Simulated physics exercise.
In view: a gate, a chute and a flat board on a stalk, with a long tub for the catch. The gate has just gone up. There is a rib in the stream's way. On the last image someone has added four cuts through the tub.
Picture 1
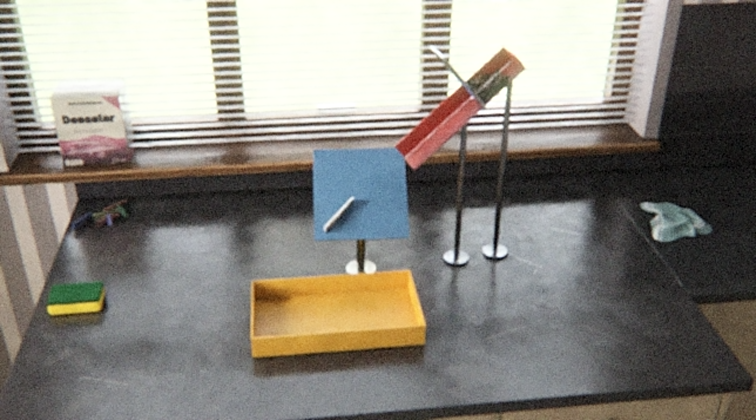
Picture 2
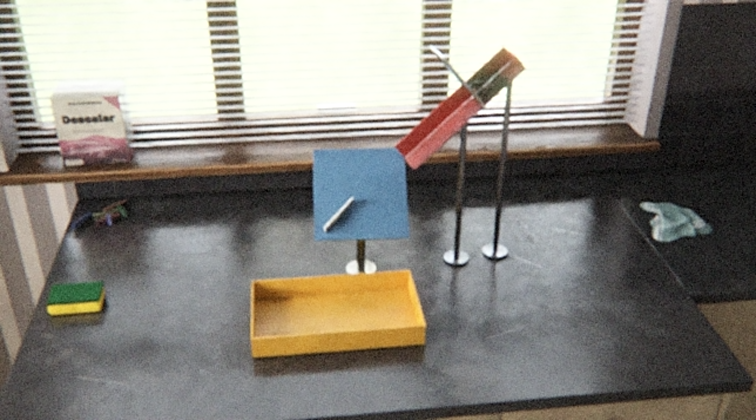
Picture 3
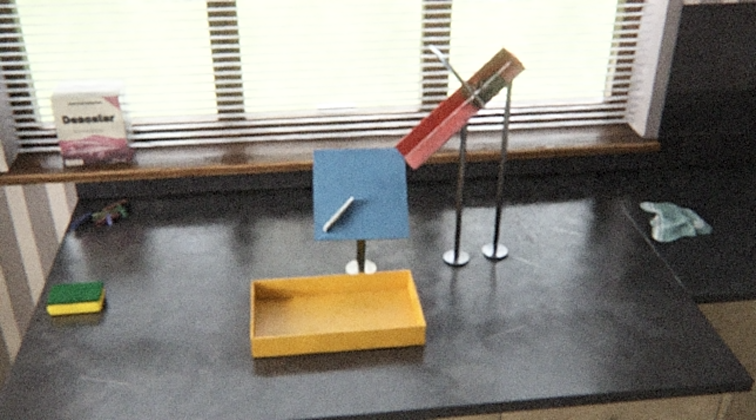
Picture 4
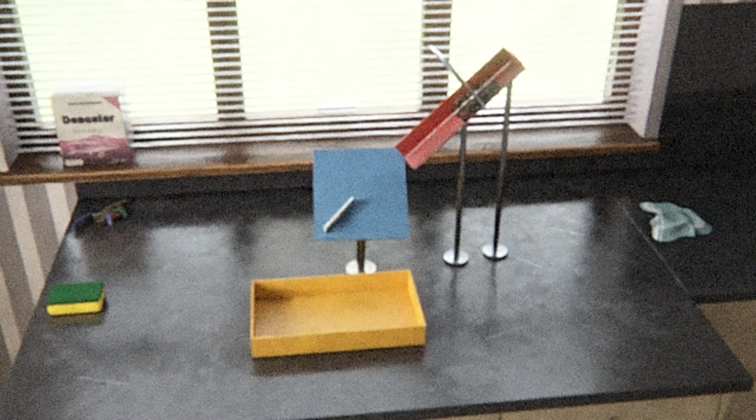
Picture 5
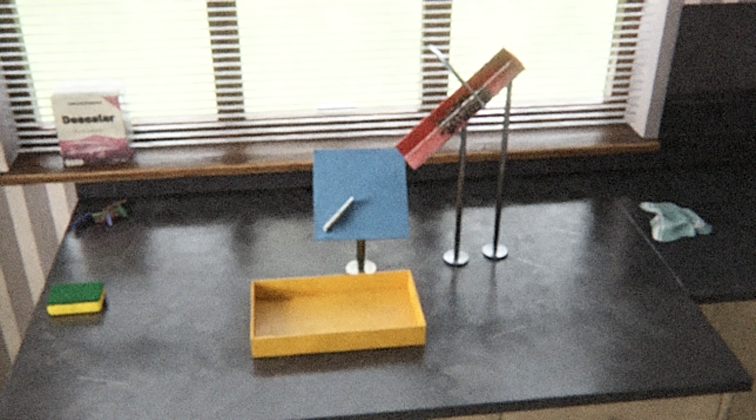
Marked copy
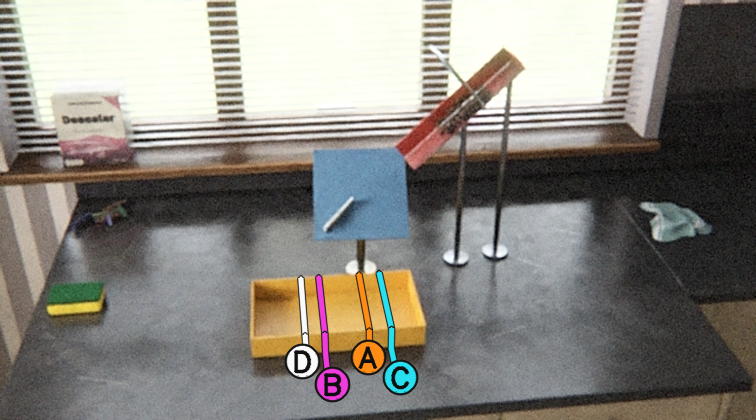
A batch of small brown balls slid partway down a sloping red chute toward its lower left end, above a tilted blue board and an empty yellow tub on a dark counter.
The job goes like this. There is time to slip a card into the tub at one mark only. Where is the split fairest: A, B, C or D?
B works best here.
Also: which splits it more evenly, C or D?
That is line D.
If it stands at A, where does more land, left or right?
The left side.
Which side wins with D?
Right.
On the marked copy, line A crosses the front rim at (369, 329); line B crosses the front rim at (324, 333); line C crosses the front rim at (391, 328); line D crosses the front rim at (305, 334).
For line A, of what is caught, nearly all on the left of the divider, a small part on the right.
For line B, of what is caught, about half on the left of the divider, about half on the right.
For line C, of what is caught, all on the left of the divider, none on the right.
For line D, of what is caught, about a quarter on the left of the divider, most on the right.
